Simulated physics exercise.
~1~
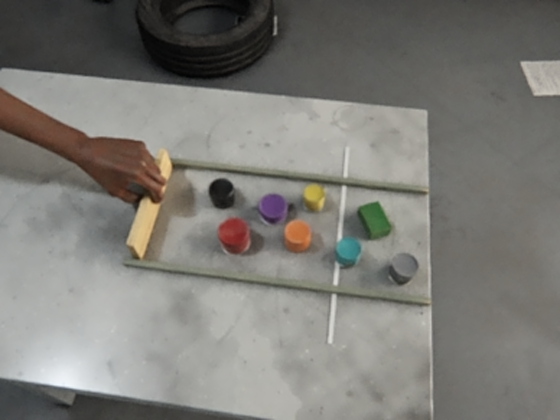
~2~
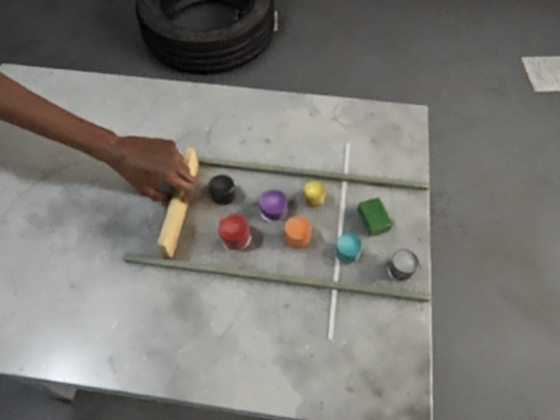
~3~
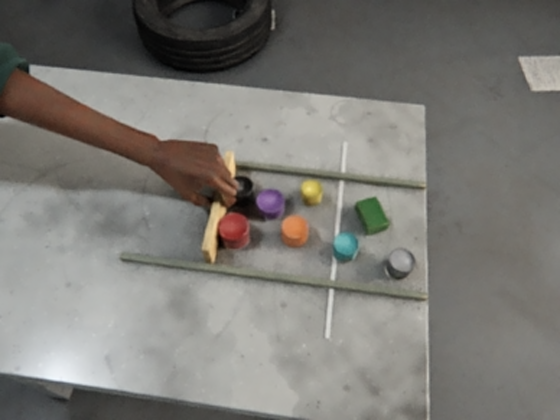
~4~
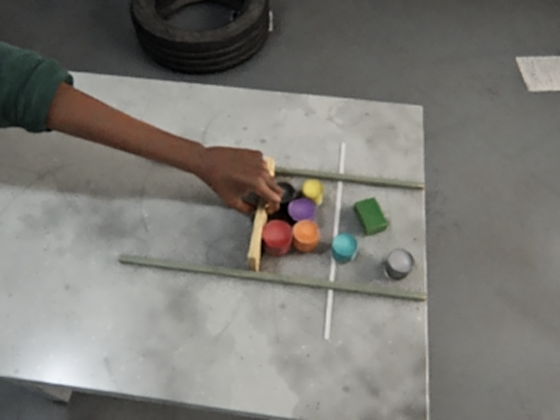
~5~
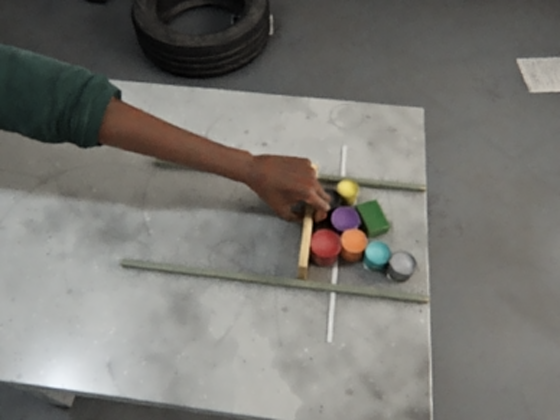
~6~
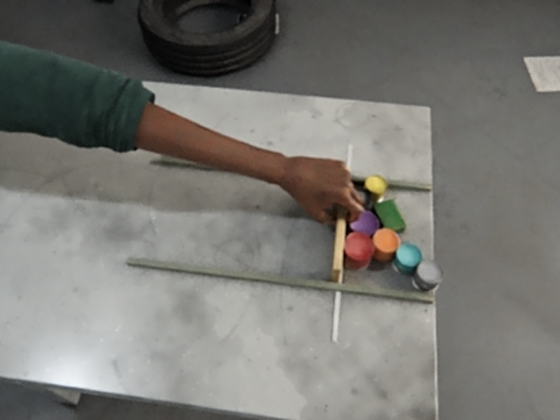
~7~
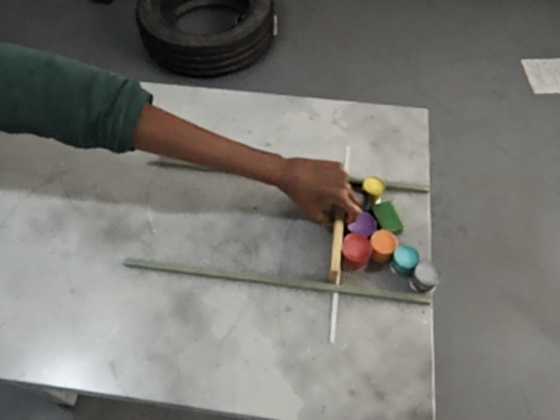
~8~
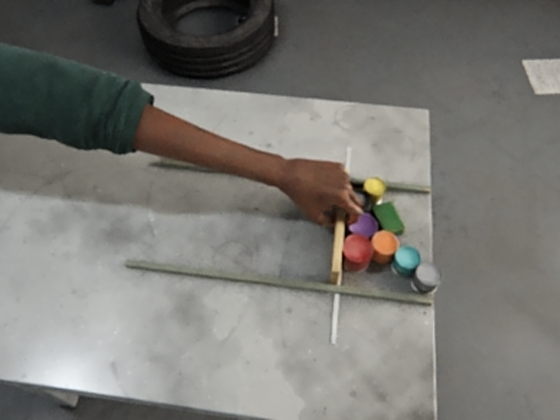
On a gray marble-look table, a hand slid a wooden board rightward between two rails, gathering small colorful pots and a green block into a cluster, and stopped at the white tape line with everything still on the table near its edge.
